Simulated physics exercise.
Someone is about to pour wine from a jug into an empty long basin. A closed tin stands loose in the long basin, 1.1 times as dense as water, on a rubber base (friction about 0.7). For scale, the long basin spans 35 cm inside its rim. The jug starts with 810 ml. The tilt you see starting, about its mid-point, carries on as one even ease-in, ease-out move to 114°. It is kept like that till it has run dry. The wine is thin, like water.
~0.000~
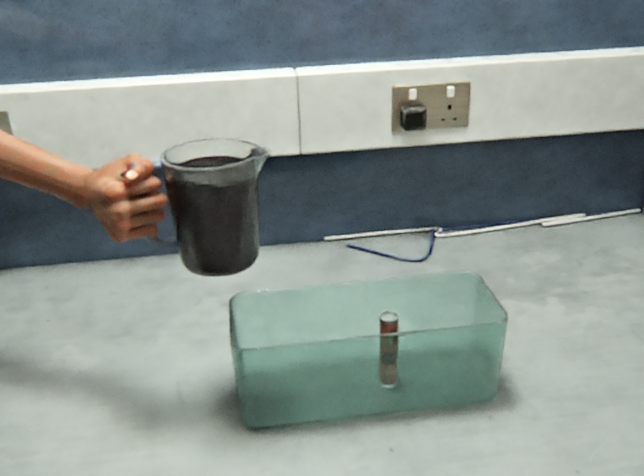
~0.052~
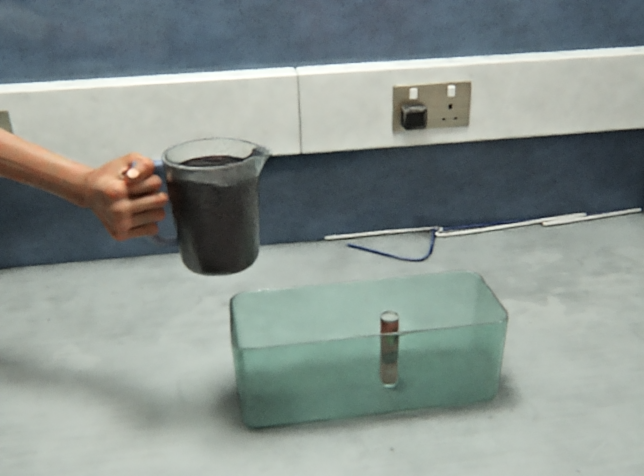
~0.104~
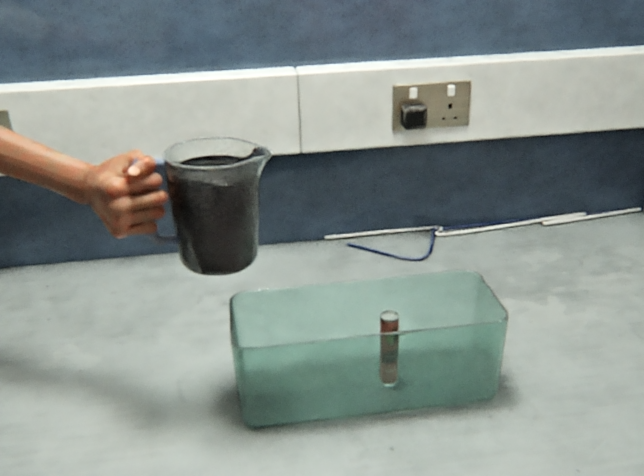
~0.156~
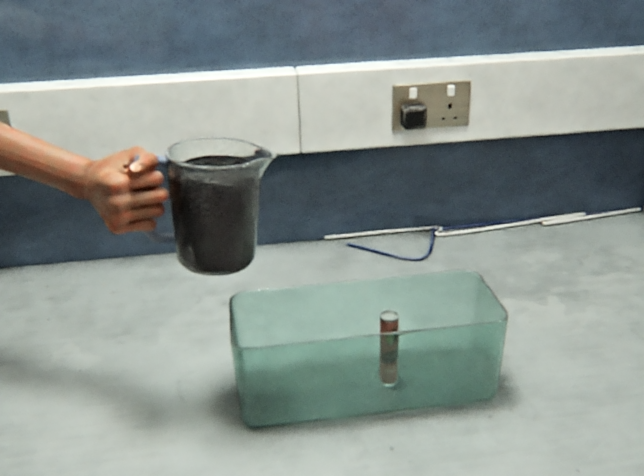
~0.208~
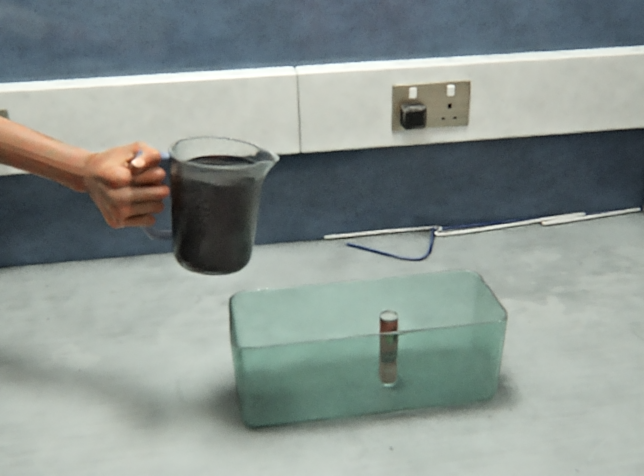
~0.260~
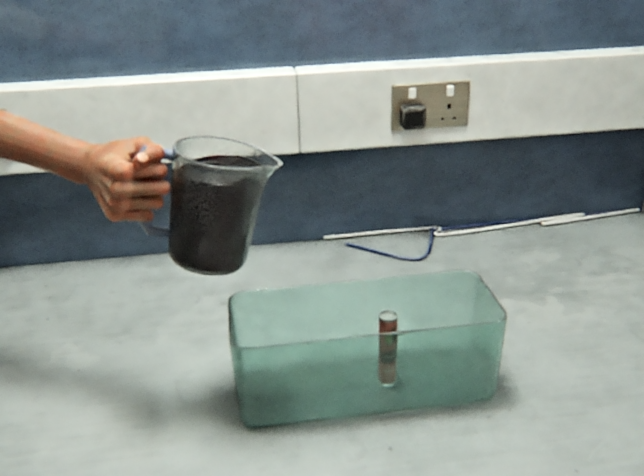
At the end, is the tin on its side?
The tin stays up.
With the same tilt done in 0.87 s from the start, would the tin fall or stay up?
The tin stays up.
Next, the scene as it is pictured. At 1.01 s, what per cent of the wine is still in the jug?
About 22 per cent.
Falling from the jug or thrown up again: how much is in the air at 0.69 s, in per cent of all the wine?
Some 16 per cent.
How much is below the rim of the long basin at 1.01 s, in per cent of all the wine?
Near 58 in a hundred.
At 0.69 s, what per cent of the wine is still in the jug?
Near 78 in a hundred.
Then, 0.69 s in, the tilt is 71° and 78 per cent is still to pour; the tin stands where it began.
Then, 1.01 s in, the tilt is 107° and 21 per cent is still to pour; the tin stands where it began.
Then, 1.34 s in, the tilt is 114° and 0 per cent is still to pour; the tin stands where it began.
Then, 1.70 s in, the tilt is 114° and 0 per cent is still to pour; the tin stands where it began.
Finally, the tin stands where it began.
